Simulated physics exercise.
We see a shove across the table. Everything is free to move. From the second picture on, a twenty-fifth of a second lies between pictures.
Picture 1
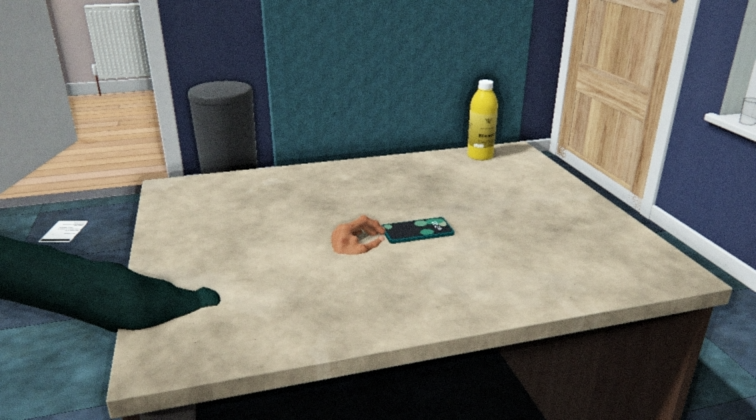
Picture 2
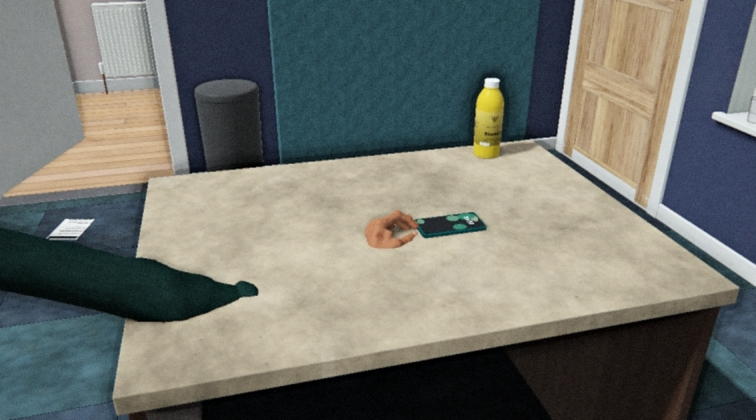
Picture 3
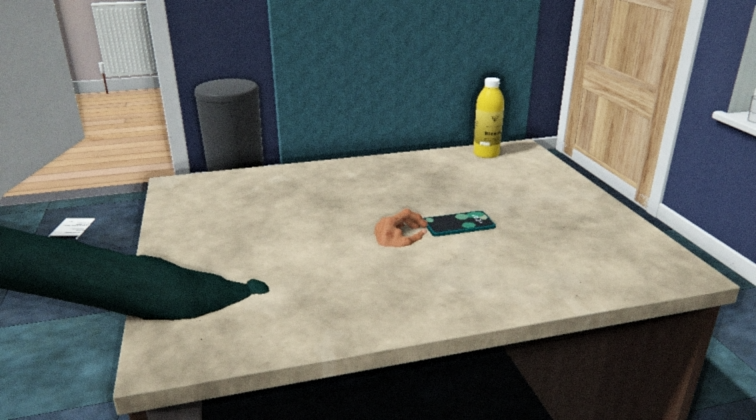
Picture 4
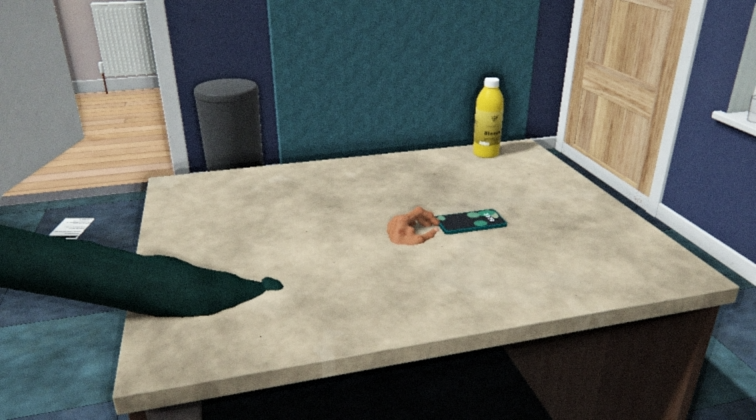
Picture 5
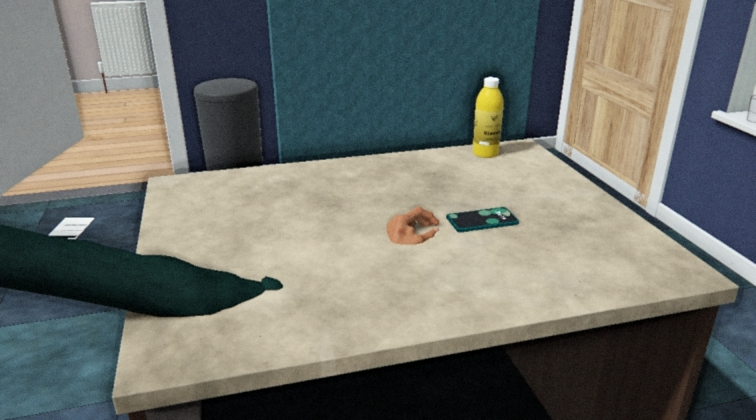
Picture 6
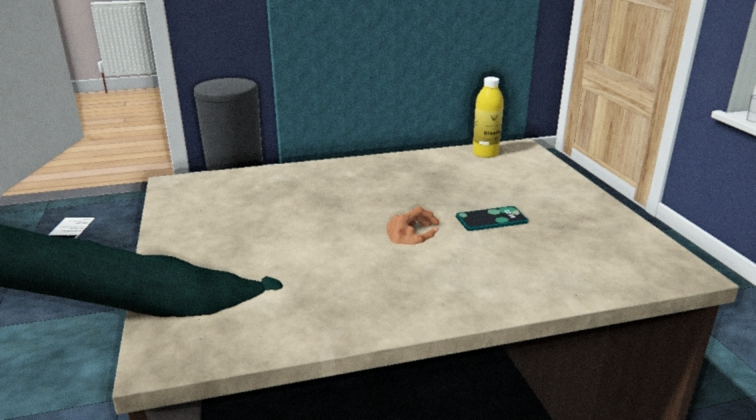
At first, a hand at the end of a dark green sleeve touches the left end of a turquoise patterned phone on a table, with a yellow bottle near the back. The hand pushes the phone a short way right, then stays still while the phone slides slightly farther, opening a small gap.
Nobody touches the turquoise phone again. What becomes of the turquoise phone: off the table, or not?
The turquoise phone remains on top.
Then, 0.24 s after the last picture, turquoise phone slid a little near (502, 217).
Then, 0.48 s after the last picture, turquoise phone resting near (502, 217).
At rest, moved from the start, turquoise phone. Seen from the same camera at the end, turquoise phone near (502, 217).
